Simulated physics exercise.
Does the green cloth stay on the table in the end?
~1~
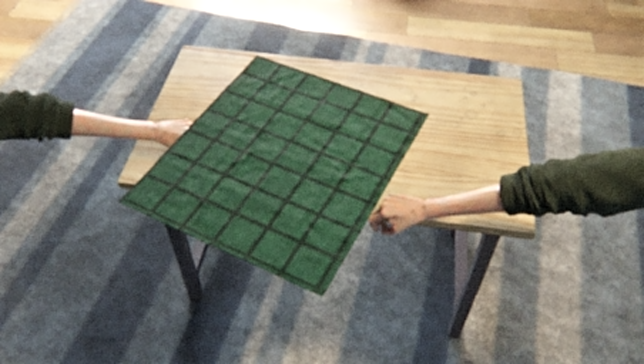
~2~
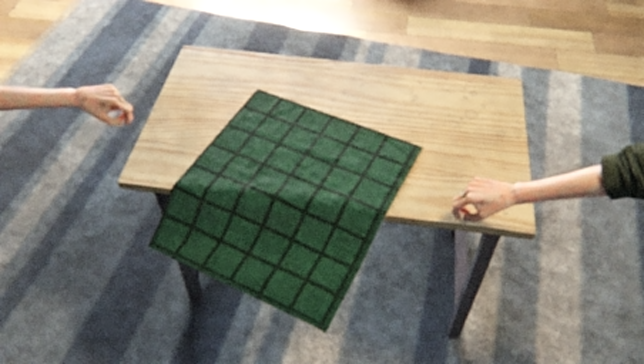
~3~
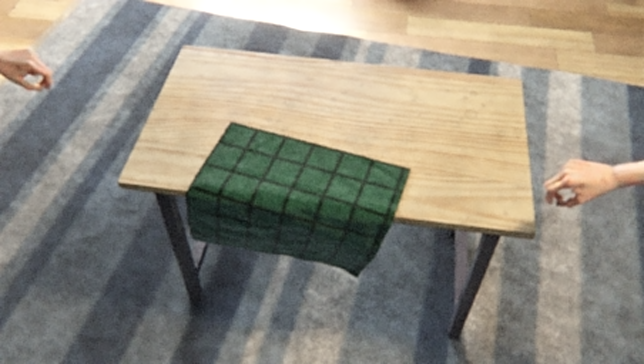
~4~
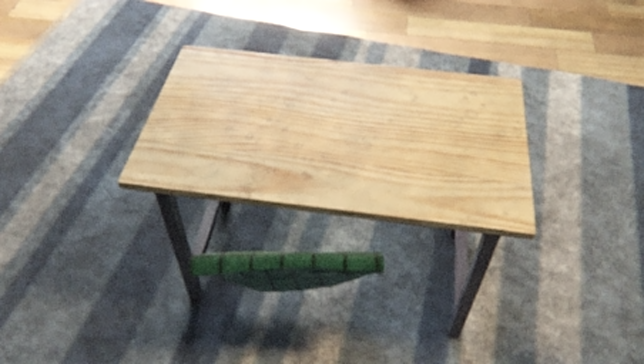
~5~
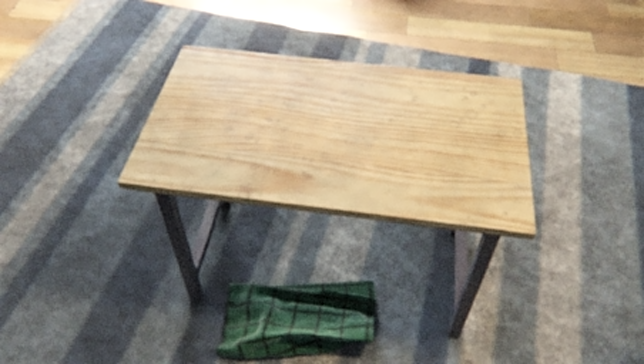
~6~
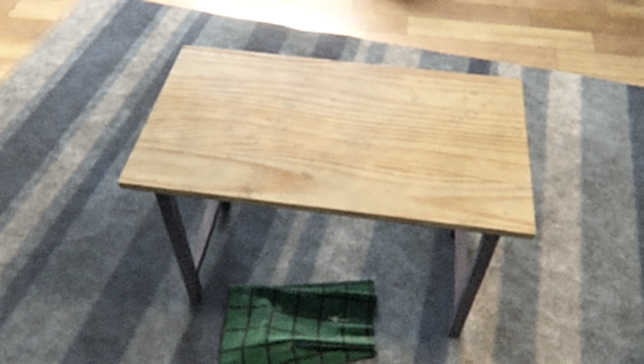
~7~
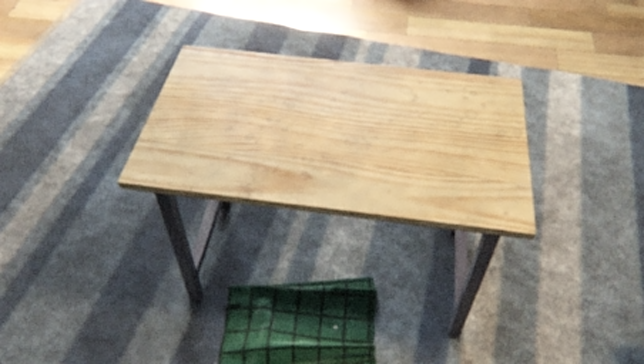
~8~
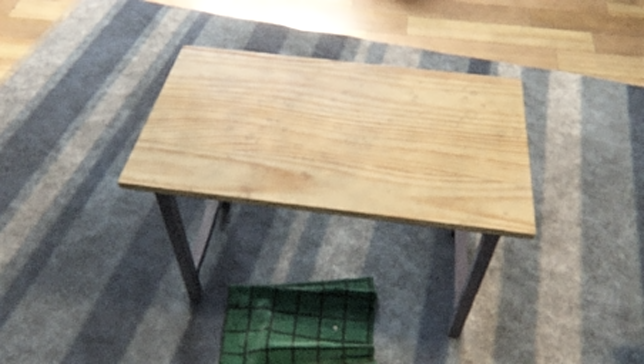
No, it slides over the near edge and ends up on the rug.
